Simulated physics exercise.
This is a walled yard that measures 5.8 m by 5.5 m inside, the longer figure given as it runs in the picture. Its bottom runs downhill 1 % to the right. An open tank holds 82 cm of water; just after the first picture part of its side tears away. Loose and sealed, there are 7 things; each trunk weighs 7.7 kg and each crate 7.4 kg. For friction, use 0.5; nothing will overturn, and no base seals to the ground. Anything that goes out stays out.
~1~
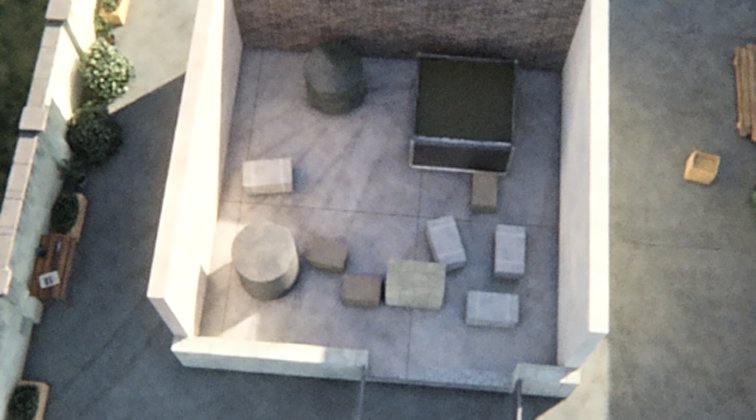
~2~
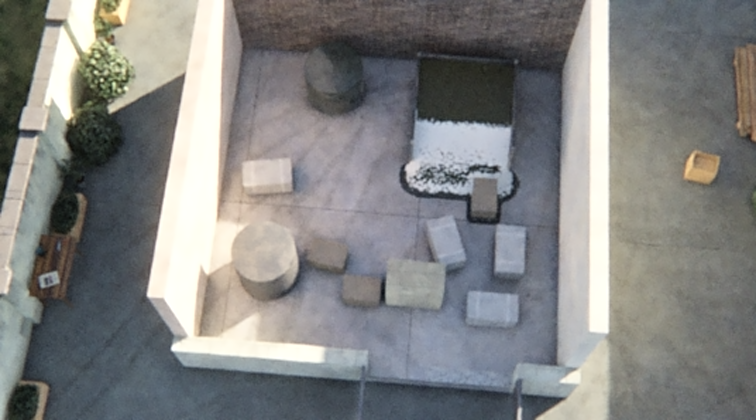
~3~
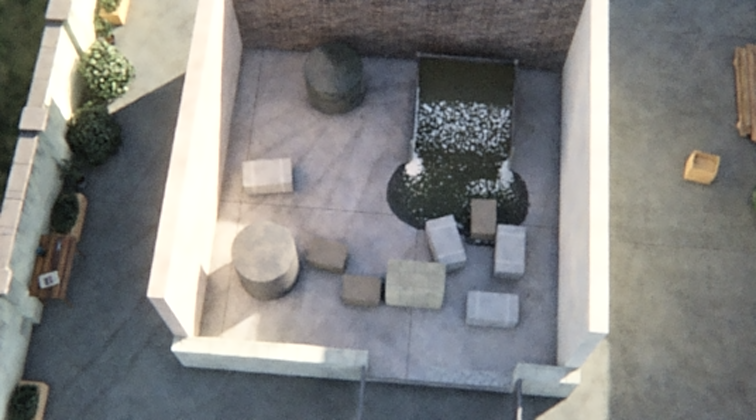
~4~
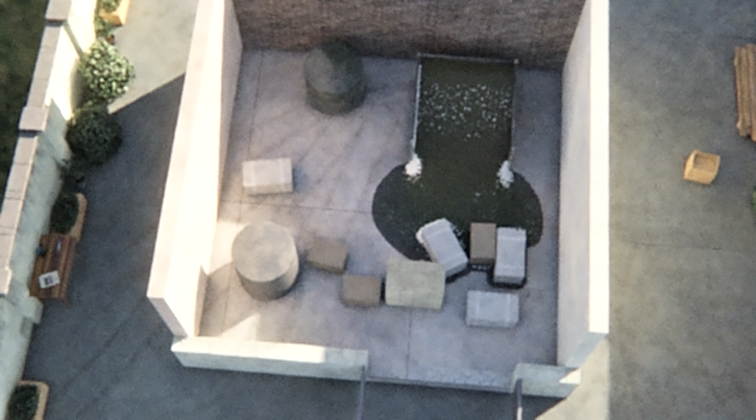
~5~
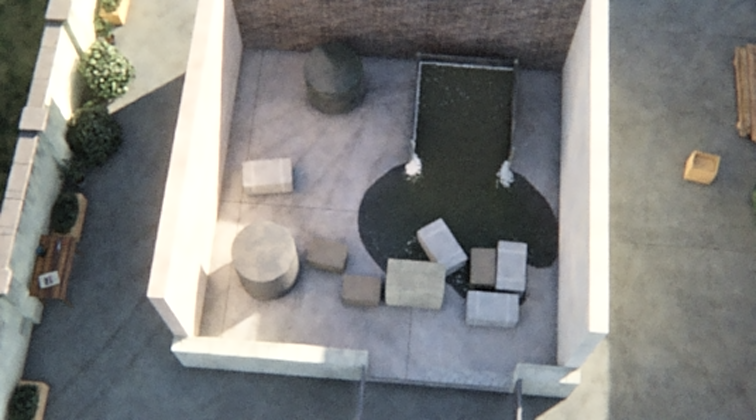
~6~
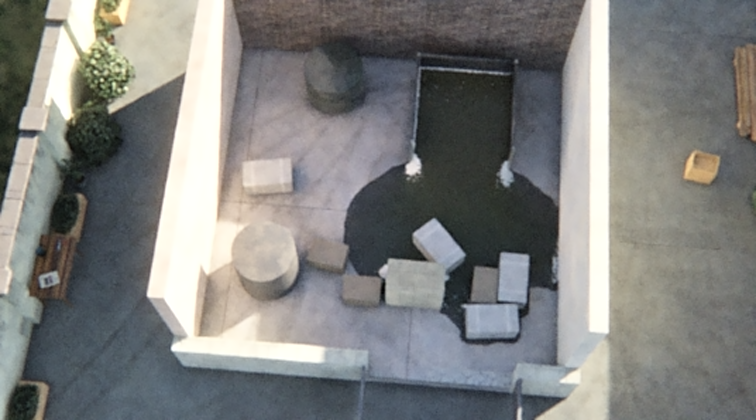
Dark water pours from an open tank, spreads across the walled yard and shifts several blocks.
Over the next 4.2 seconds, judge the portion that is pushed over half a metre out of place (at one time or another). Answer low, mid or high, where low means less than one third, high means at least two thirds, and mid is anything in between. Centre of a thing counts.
High.
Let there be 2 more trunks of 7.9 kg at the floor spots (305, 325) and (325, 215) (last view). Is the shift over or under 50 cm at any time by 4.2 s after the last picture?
Beyond it, beyond it.
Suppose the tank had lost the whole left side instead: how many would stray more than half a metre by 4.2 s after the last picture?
Result: 3 of them.
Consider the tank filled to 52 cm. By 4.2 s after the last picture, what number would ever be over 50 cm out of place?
Count under that change: 6.
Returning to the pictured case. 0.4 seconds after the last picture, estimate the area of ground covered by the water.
Roughly 13 m2.
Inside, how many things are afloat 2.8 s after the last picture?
The number is 4.
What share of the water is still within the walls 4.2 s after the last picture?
About 70 in a hundred parts of the water.
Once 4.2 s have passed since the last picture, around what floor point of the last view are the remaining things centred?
They're centred close to (303, 253).
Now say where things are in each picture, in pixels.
The first frame shows a crate at (485, 189), on the bottom; a trunk at (511, 248) rests on the ground; water covers 2.5 m2; 0 of 7 have shifted.
The second frame shows a crate at (485, 194) rests on the ground, 11 cm from its start; a trunk at (511, 248) rests on the ground; 3.5 m2 under water; 1 of 7 have shifted.
The third frame shows a crate at (484, 216) rests on the ground, 51 cm from its start; a trunk at (511, 248) rests on the ground; 4.9 m2 under water; 1 of 7 have shifted.
The fourth frame shows a crate at (484, 241), on the bottom, 94 cm from its start; a trunk at (511, 253), on the bottom, 7 cm from its start; 6.4 m2 under water; 3 of 7 have shifted.
The fifth frame shows a crate at (484, 266), on the bottom, 138 cm from its start; a trunk at (512, 266) rests on the ground, 30 cm from its start; 8.2 m2 under water; 3 of 7 have shifted.
The sixth frame shows a crate at (485, 285) rests on the ground, 170 cm from its start; a trunk at (514, 277) rests on the ground, 50 cm from its start; water covers 9.7 m2; 4 of 7 have shifted.
Then, 0.4 s after the last picture 3 of 7 are over 50 cm from their spots; 2 afloat.
Then, 1.5 s after the last picture 6 of 7 are over 50 cm from their spots; 3 afloat.
Then, 2.8 s after the last picture 7 of 7 are over 50 cm from their spots; 4 afloat.
Then, 4.2 s after the last picture 6 of 7 are over 50 cm from their spots, and 7 have been at some point; 3 afloat.
